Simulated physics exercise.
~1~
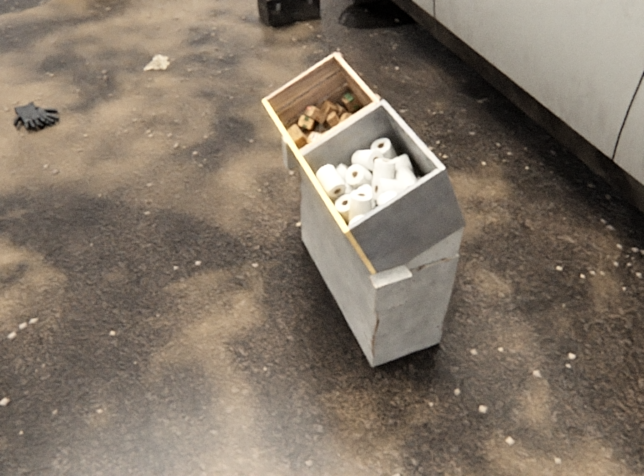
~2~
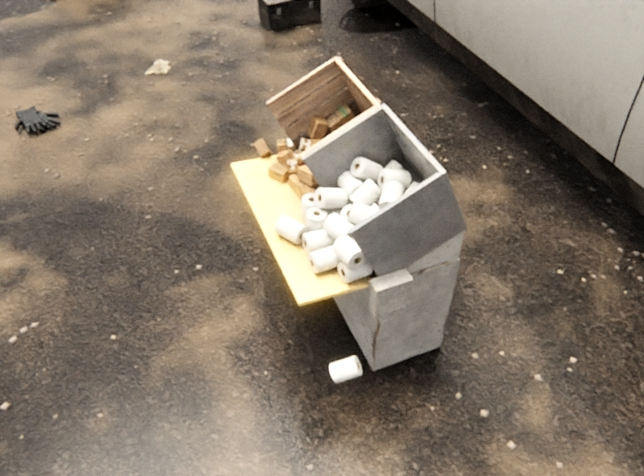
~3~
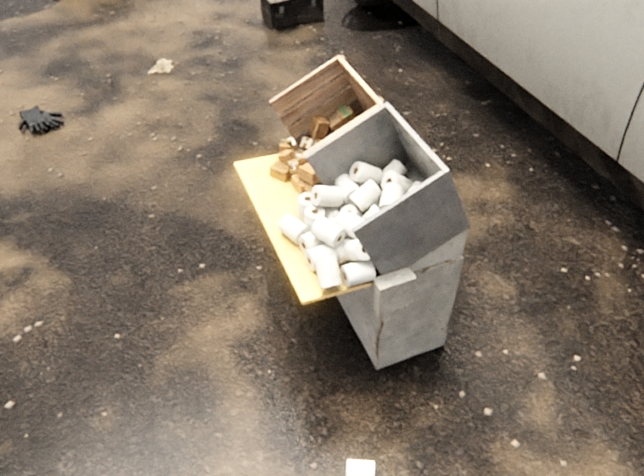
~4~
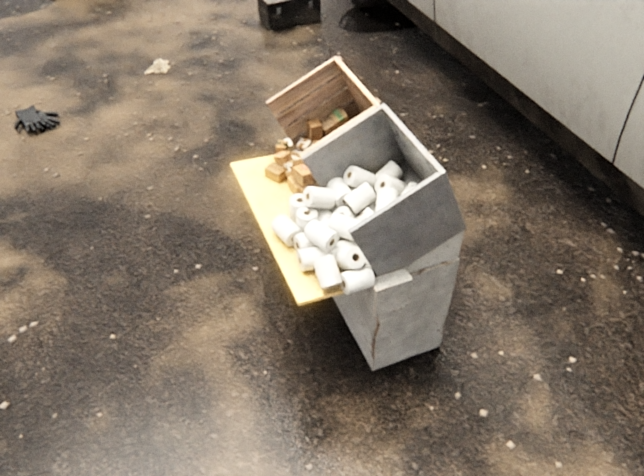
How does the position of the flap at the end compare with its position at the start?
At the start the flap leans upright along the front of the bins, closing them off. At the end it has swung down and lies on its side, spread open to the left with rolls and parcels resting on it.
